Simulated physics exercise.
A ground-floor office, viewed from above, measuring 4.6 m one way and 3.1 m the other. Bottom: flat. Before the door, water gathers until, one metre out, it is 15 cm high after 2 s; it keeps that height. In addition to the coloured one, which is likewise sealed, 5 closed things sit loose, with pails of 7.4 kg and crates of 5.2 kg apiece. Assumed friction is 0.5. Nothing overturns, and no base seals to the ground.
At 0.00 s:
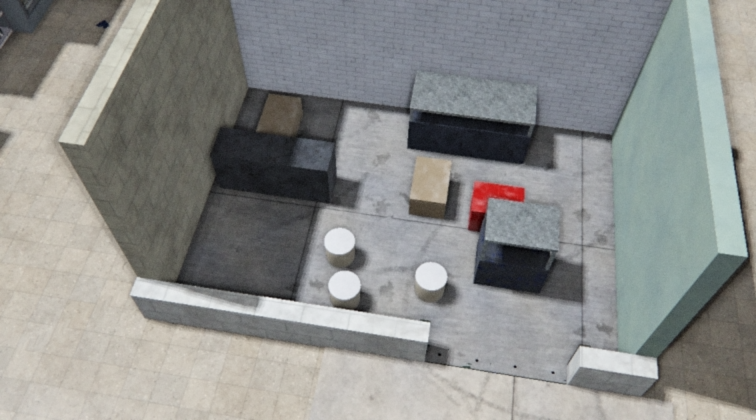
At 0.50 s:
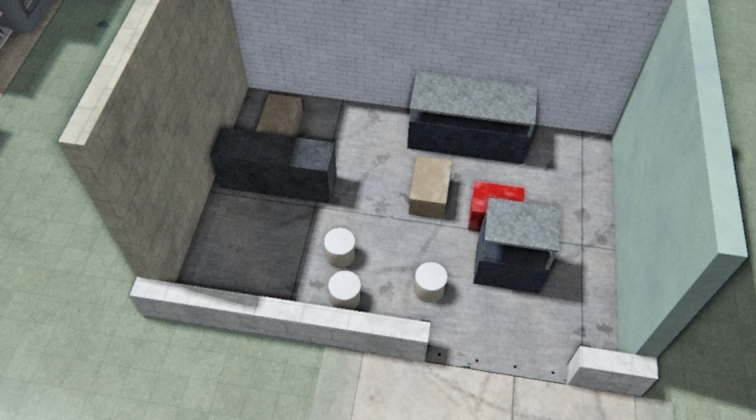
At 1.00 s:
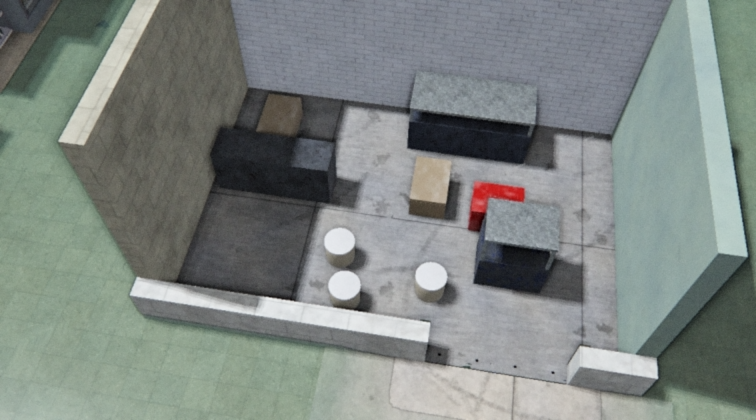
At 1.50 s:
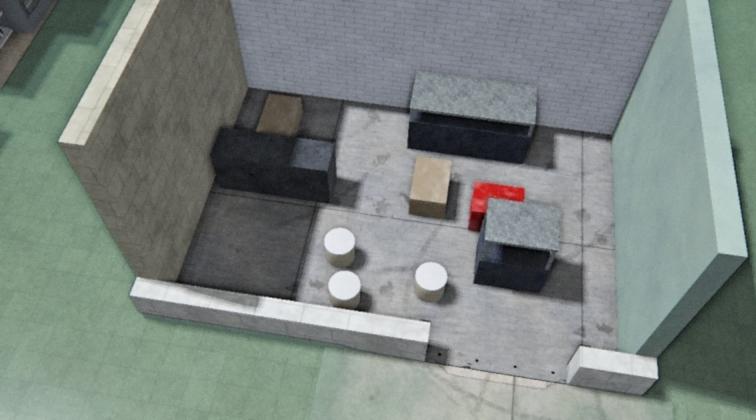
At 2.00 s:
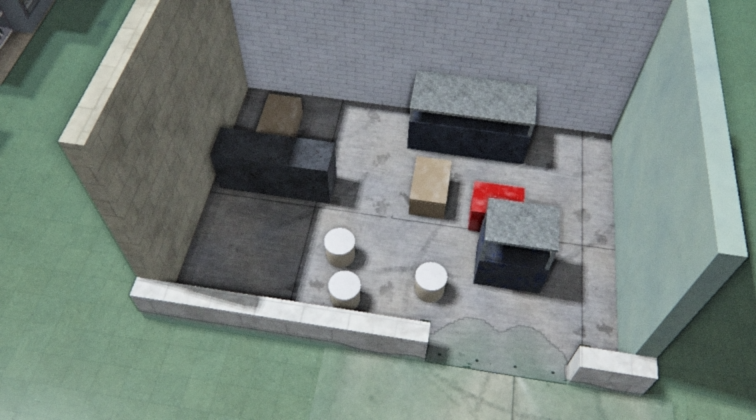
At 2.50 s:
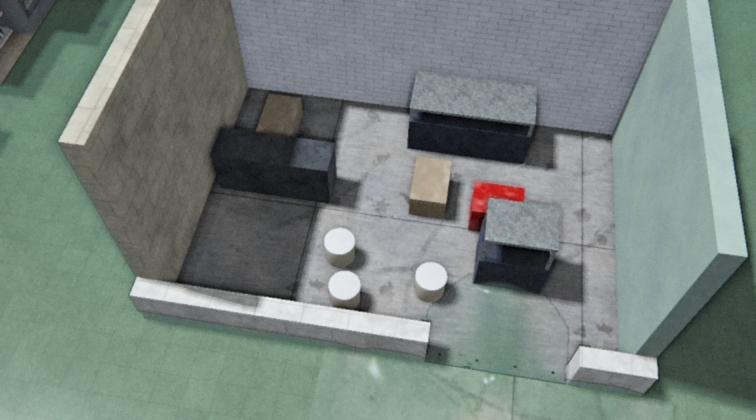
A ground-floor office with a tiled surround is seen from above through its open top, by a camera that stays still. Three white cylinders stand near the low front wall, with a red chest beside a grey-topped dark desk at right, a tan box mid-room and dark furniture behind. Greenish water spreads over the paving outside, then creeps through the front doorway across the floor, while the furnishings stay put.
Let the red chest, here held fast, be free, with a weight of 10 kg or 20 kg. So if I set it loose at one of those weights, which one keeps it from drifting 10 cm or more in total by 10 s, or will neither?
My call: It requires the heavier amount.
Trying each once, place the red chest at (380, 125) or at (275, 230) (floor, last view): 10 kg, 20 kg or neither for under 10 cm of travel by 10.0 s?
In that order: Only the larger holds; either load holds.
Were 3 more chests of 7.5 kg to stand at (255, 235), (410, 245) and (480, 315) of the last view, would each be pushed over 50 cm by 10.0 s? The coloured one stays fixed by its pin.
In that order: Within it, beyond it, beyond it.
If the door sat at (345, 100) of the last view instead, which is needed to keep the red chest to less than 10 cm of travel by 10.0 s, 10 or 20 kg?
Then only the heavier mass works.
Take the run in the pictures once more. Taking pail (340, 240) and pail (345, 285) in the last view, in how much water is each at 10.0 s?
Close to 2 and 3 centimetres.
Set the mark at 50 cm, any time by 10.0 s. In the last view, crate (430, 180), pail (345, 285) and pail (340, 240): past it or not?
Exceeded, Not exceeded, Not exceeded, in that order.
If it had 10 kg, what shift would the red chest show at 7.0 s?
I'd put it at about 0 cm.
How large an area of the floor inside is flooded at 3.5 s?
My estimate is roughly 3.0 m2.
After 3.5 s the red chest would be 0 cm from its start with 10 kg and 0 cm from its start with 20 kg; 1 cm of water round it then.
After 4.5 s the red chest would be 0 cm from its start with 10 kg and 0 cm from its start with 20 kg; 1 cm of water round it then.
After 7.0 s the red chest would be 0 cm from its start with 10 kg and 0 cm from its start with 20 kg; 3 cm of water round it then.
After 10.0 s the red chest would be 41 cm from its start with 10 kg and 0 cm from its start with 20 kg; 7 cm of water round it then.
